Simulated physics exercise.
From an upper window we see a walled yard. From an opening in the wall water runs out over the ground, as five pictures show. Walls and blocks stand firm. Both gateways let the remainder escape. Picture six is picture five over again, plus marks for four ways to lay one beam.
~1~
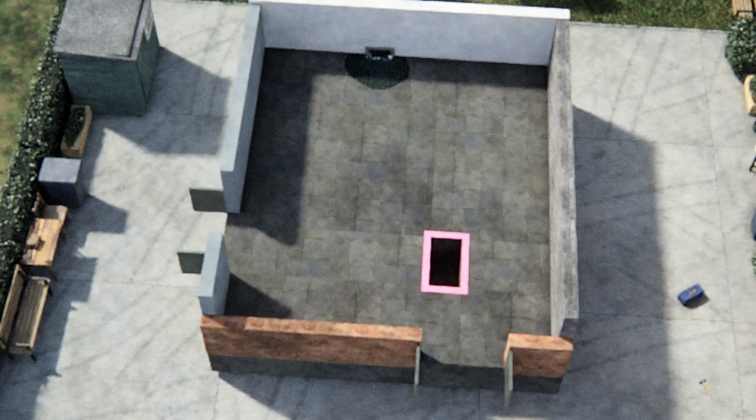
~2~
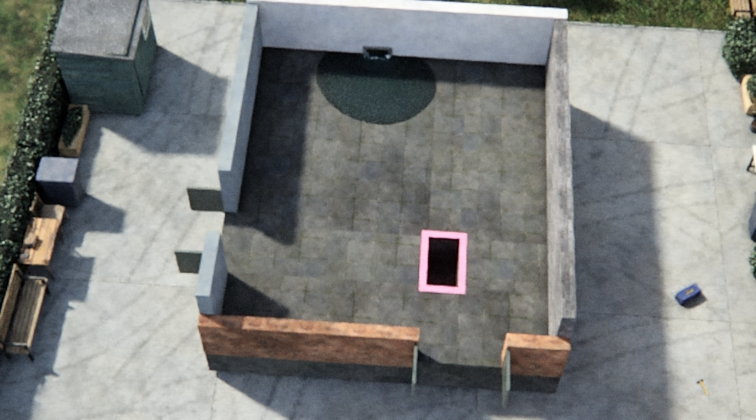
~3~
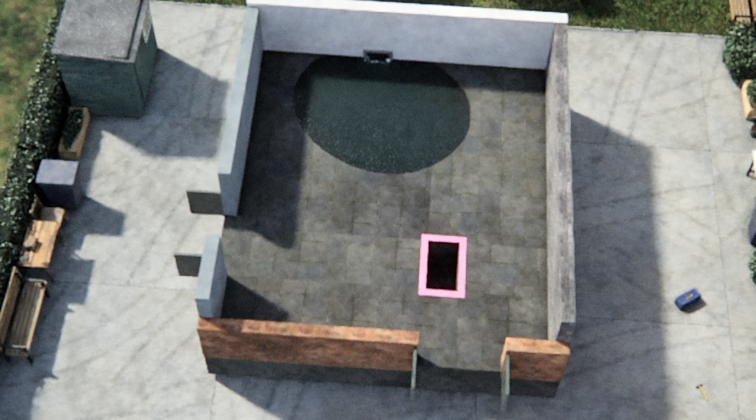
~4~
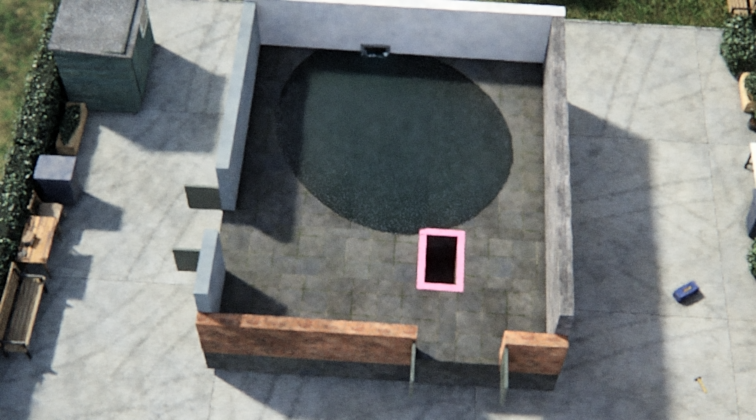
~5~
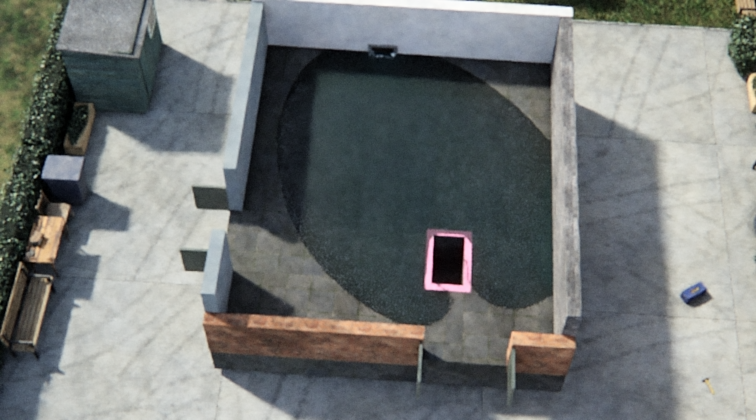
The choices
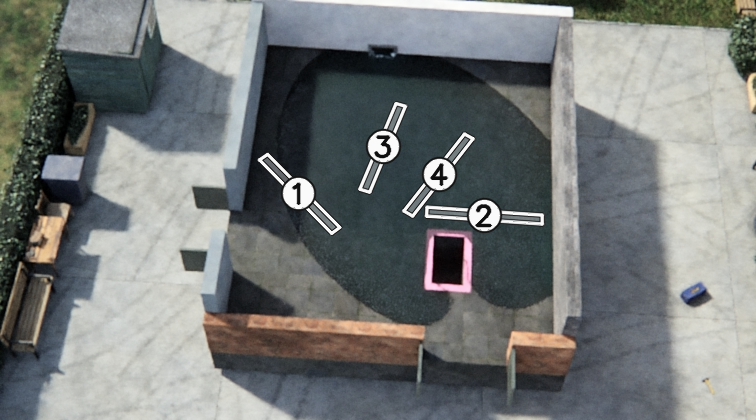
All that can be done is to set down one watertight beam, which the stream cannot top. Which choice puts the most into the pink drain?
1 beats the others.
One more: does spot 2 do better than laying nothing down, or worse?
Spot 2 is worse.
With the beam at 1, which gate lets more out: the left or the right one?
More leaves on the right.
In white, 1 from (263, 157) to (335, 230); 2 from (426, 211) to (542, 219); 3 from (364, 190) to (400, 104); 4 from (408, 213) to (468, 136).
With 1, about 31 % of the stream goes into the pink drain, about 69 % out by the gates.
With 2, about 17 % of the stream goes into the pink drain, about 78 % out by the gates.
With 3, about 14 % of the stream goes into the pink drain, about 86 % out by the gates.
With 4, about 13 % of the stream goes into the pink drain, about 86 % out by the gates.
